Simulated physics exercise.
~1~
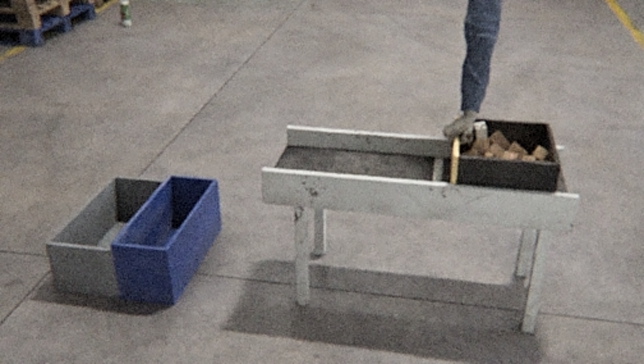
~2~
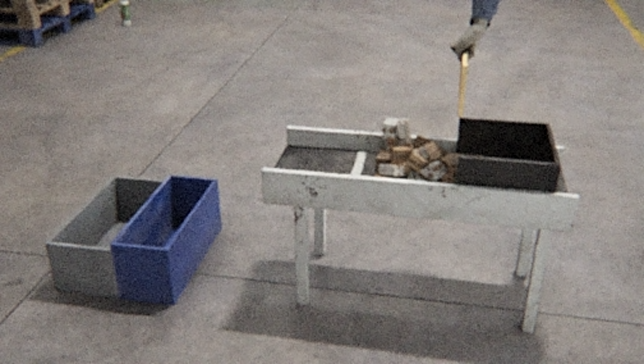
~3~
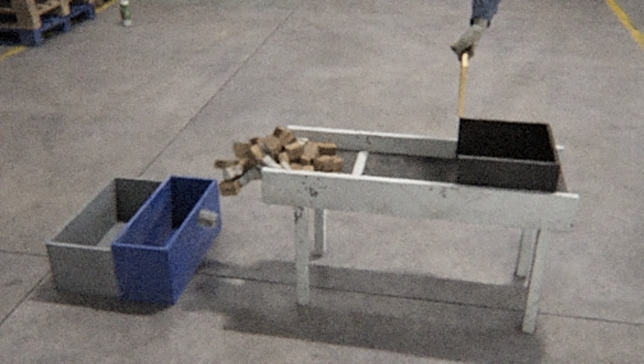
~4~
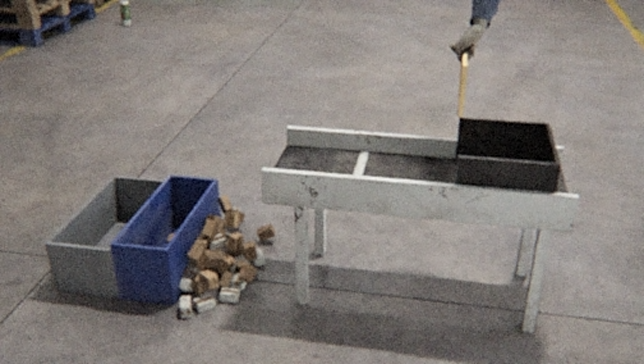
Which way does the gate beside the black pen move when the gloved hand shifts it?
The gate moves up, and the gloved hand keeps it raised above the belt.
